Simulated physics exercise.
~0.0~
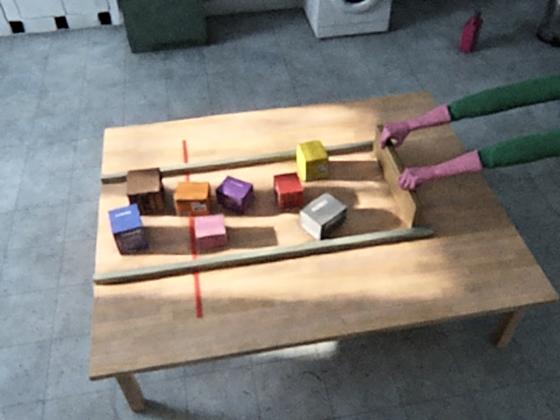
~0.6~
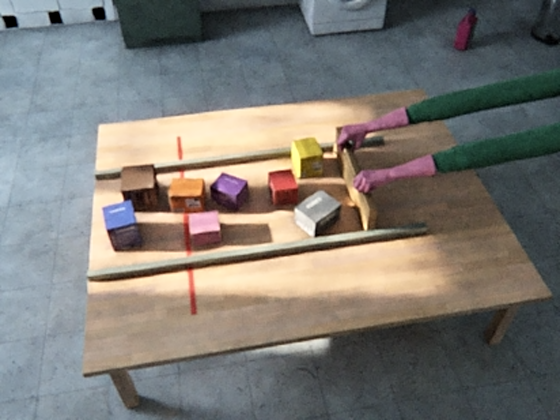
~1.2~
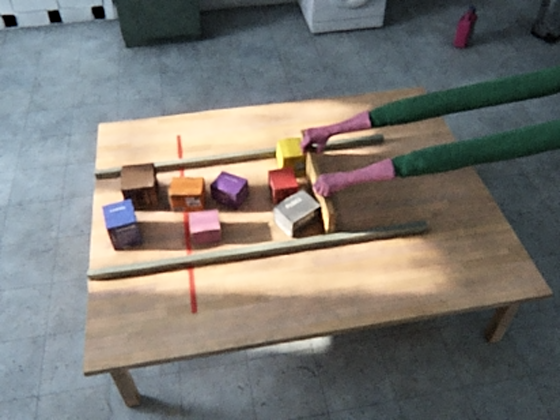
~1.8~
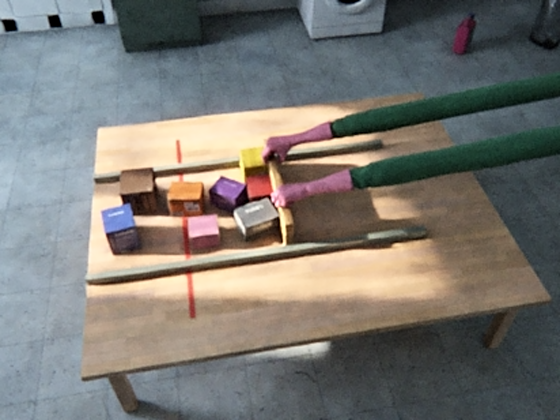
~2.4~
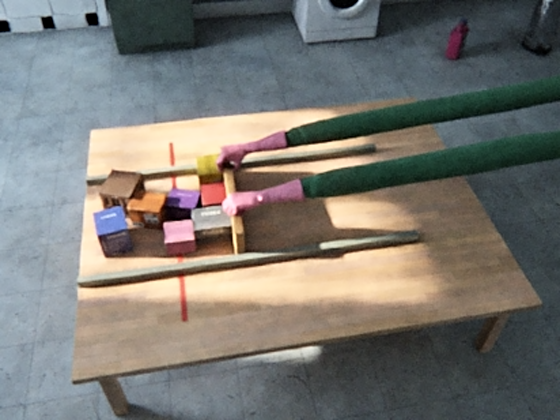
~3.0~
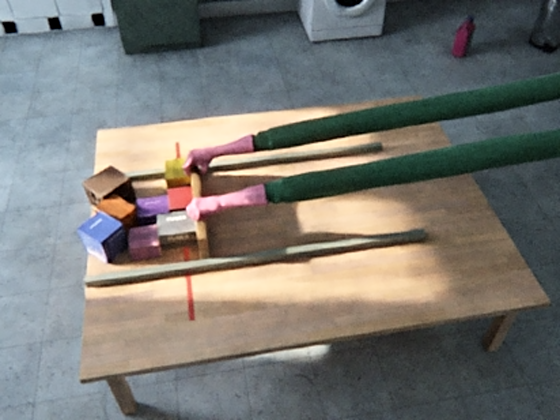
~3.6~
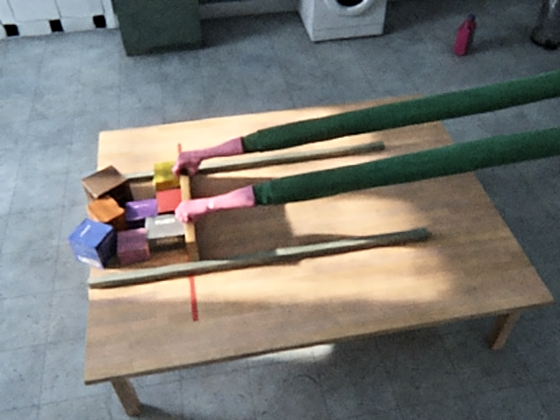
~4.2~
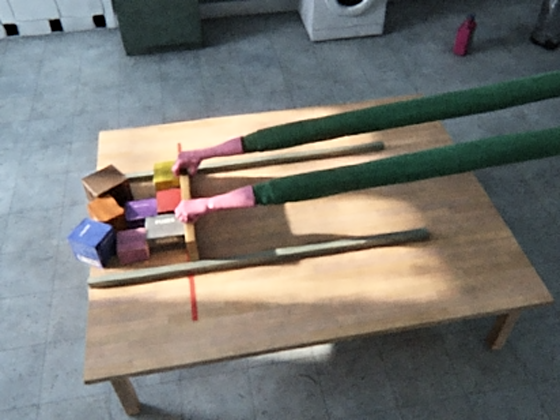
Two pink-gloved hands pushed an upright wooden plank leftward across a table between two rails, gathering colourful boxes into a tight cluster and shoving them toward the left edge, until the plank stopped at the red tape with every box still on the table.
